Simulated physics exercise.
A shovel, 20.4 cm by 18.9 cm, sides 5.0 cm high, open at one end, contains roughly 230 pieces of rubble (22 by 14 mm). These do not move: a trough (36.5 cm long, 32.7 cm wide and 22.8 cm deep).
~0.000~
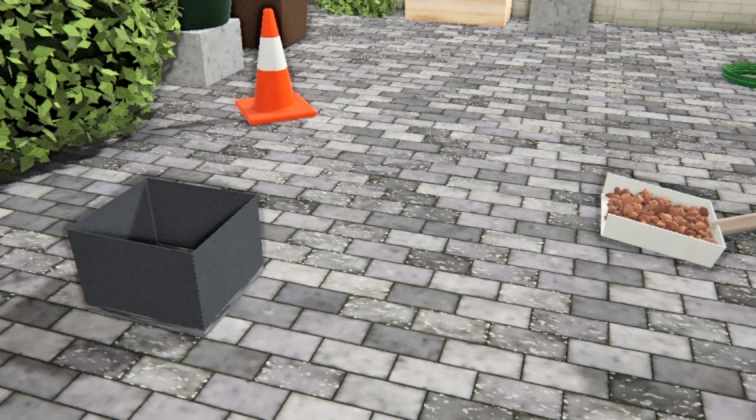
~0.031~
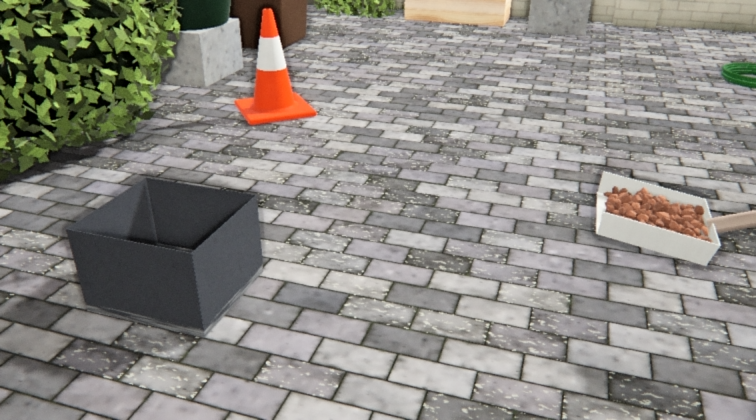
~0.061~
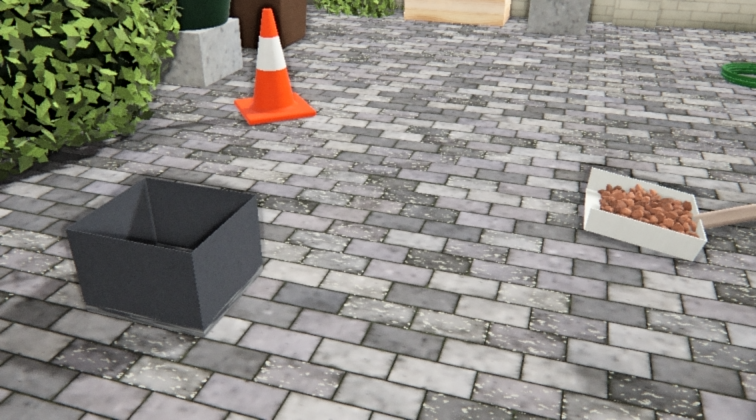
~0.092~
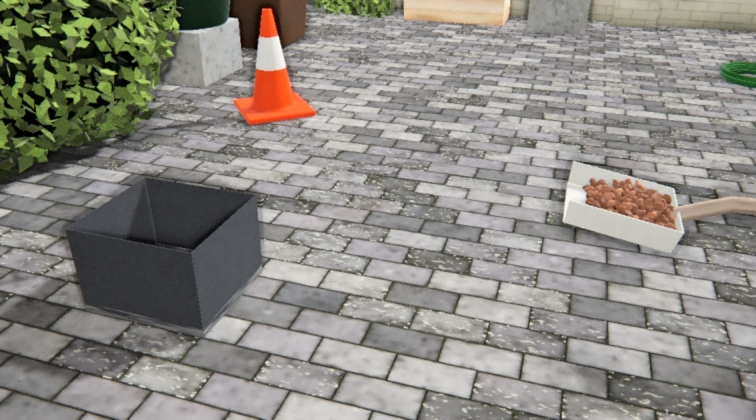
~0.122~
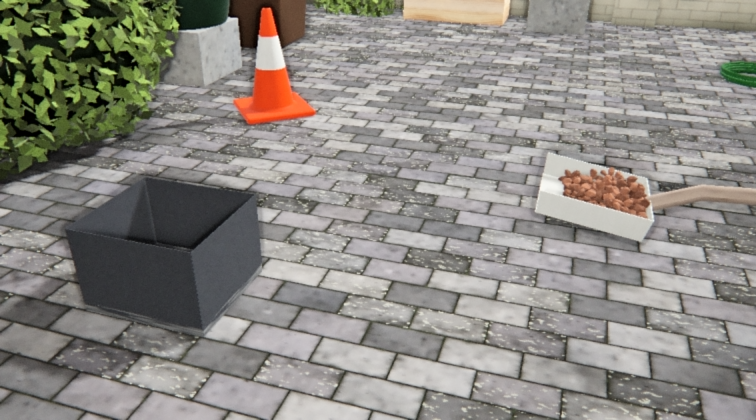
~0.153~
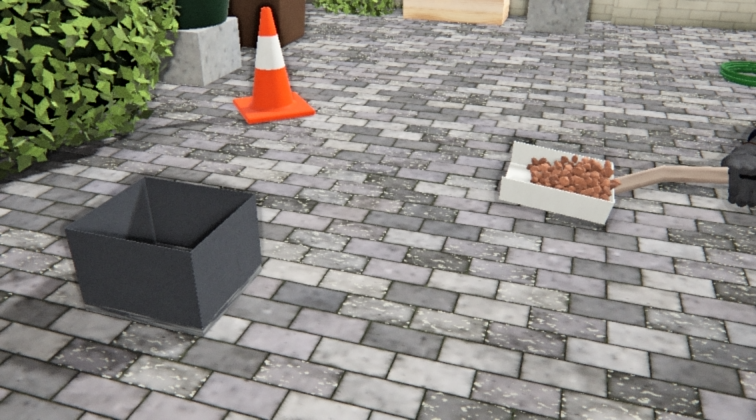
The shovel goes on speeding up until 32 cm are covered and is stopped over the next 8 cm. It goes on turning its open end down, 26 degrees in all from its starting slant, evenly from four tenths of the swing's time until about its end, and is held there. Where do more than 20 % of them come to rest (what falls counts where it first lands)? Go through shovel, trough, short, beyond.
Shovel below, trough below, short below, beyond above.
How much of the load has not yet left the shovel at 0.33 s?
Some 0 per cent of the load.
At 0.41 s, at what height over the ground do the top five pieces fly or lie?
Roughly 65 cm.
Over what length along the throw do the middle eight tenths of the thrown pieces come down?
About 15 cm.
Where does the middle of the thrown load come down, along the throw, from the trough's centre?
About 60 cm beyond it.
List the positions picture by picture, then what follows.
In the first frame, shovel at (665, 232); tilt 9 degrees; moved 0.0 cm; low side right; open edge at (600, 213); middle of the load at (665, 218); trough at (167, 211).
In the second frame, shovel at (660, 231); tilt 9 degrees; moved 0.8 cm; low side right; open edge at (595, 211); middle of the load at (663, 216).
In the third frame, shovel at (647, 226); tilt 9 degrees; moved 3.2 cm; low side right; open edge at (584, 207); middle of the load at (656, 211).
In the fourth frame, shovel at (624, 218); tilt 9 degrees; moved 7.4 cm; low side right; open edge at (564, 200); middle of the load at (639, 203).
In the fifth frame, shovel at (595, 207); tilt 8 degrees; moved 13.0 cm; low side right; open edge at (538, 191); middle of the load at (610, 189).
In the sixth frame, shovel at (556, 192); tilt 6 degrees; moved 20.4 cm; low side right; open edge at (504, 179); middle of the load at (579, 171); trough at (165, 210). It turns about 225 degrees a second.
After 0.25 s, tilt 11 degrees; shovel 80 %, in the air 20 %; middle of all pieces near (435, 126).
After 0.33 s, tilt 17 degrees; in the air 100 %; middle of all pieces near (322, 105).
After 0.41 s, tilt 17 degrees; in the air 100 %; middle of all pieces near (222, 112).
Then, at 0.48 s, tilt 17 degrees; in the air 100 %; middle of all pieces near (147, 136).
At rest (1.8 s), shovel 0 %, trough 0 %, short 0 %, beyond 95 %.
